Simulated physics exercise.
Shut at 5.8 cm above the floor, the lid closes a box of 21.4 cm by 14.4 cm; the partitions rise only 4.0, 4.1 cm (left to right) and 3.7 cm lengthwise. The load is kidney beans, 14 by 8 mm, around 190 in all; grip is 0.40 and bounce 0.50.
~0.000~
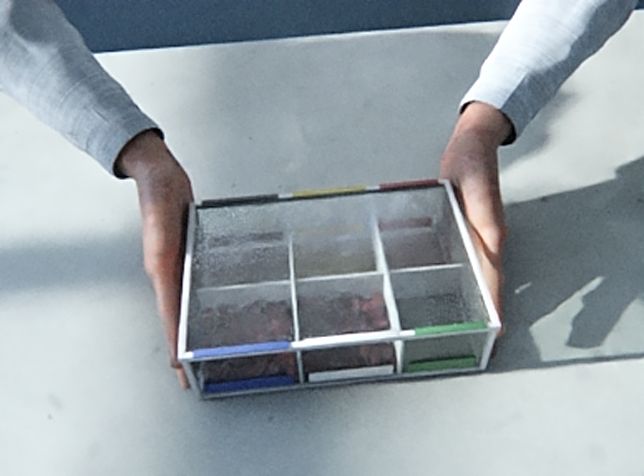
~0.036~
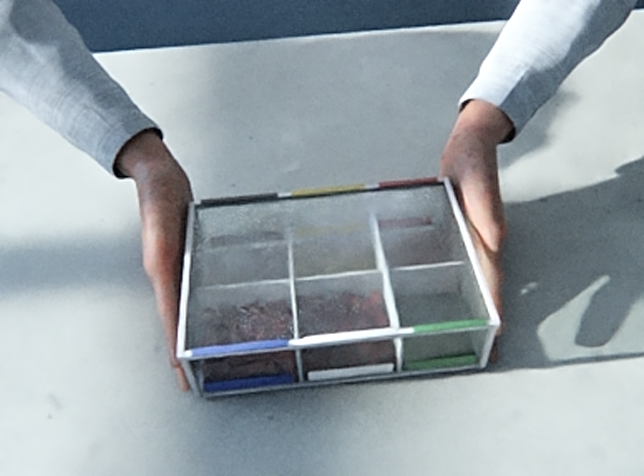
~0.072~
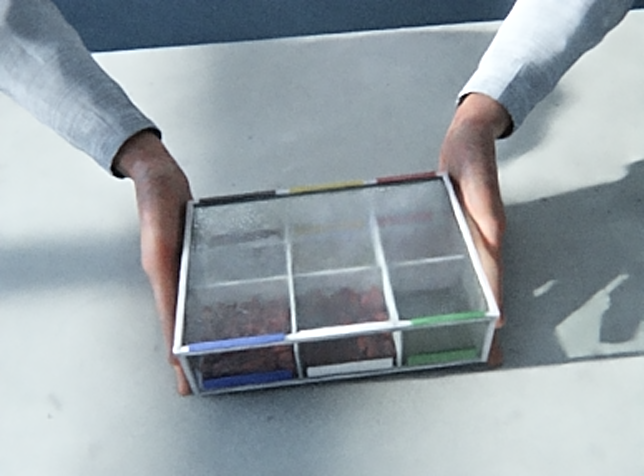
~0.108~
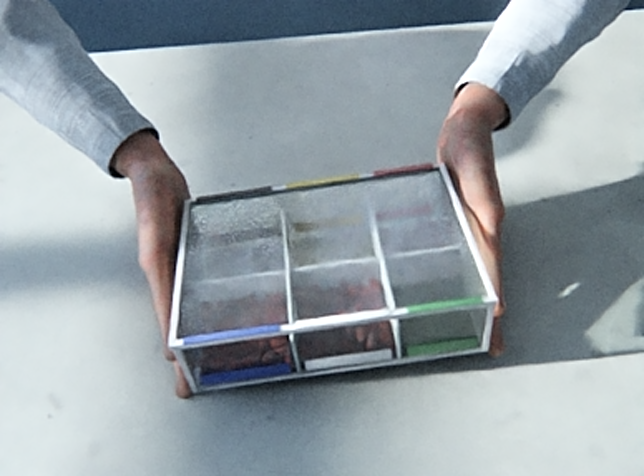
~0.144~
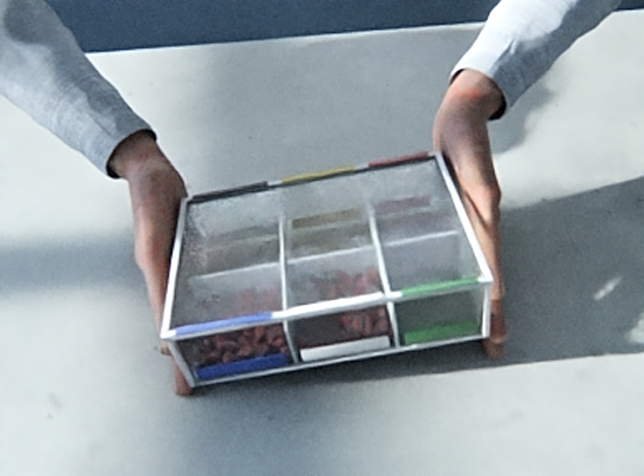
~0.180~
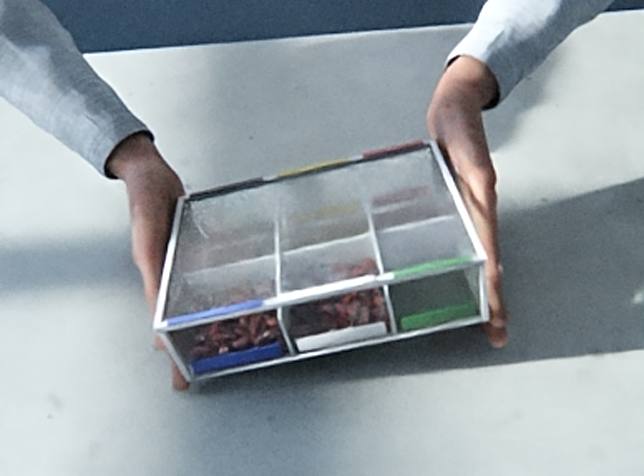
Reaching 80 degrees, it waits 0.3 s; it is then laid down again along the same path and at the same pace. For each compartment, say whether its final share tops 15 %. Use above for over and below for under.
Verdicts: Red below, blue above, green below, yellow below, white above, black above.
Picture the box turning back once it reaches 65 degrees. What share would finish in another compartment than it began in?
About 5 per cent.
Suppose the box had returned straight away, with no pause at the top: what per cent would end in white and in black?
White 35; black 30.
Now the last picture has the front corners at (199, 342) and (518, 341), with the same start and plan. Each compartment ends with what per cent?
Final shares: Red 0%, blue 35%, green 5%, yellow 0%, white 55%, black 0%.
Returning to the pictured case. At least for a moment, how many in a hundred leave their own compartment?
Estimate: Near 35 %.
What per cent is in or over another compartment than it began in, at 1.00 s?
Roughly 20 in a hundred.
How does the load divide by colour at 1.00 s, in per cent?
You'd see red at 0, blue at 40, green at 0, yellow at 0, white at 40 and black at 20 per cent.
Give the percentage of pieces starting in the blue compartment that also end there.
Around 70 percent stays put.
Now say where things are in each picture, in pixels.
Box tilt 0 degrees, front corners at (185, 355) and (493, 324); blue 50 %, white 50 %, in the first frame.
Box tilt 1 degrees, front corners at (184, 353) and (493, 321), in the second frame.
Box tilt 2 degrees, front corners at (181, 349) and (492, 313), in the third frame.
Box tilt 5 degrees, front corners at (176, 343) and (490, 299), lowest corner left back, in the fourth frame.
Box tilt 9 degrees, front corners at (169, 334) and (486, 279), lowest corner left back, in the fifth frame.
Box tilt 13 degrees, front corners at (161, 325) and (479, 258), lowest corner left back; blue 50 %, white 50 %. Its pace works out near 110 degrees a second, in the sixth frame.
After 1.00 s, tilt 80 degrees; blue 40 %, white 40 %, black 20 %.
Then, at 1.54 s, tilt 44 degrees; blue 35 %, white 30 %, black 35 %.
After 2.15 s, tilt 0 degrees; blue 35 %, white 30 %, black 35 %.
In the end, at 2.5 s, red 0 %, blue 35 %, green 0 %, yellow 0 %, white 30 %, black 35 %.
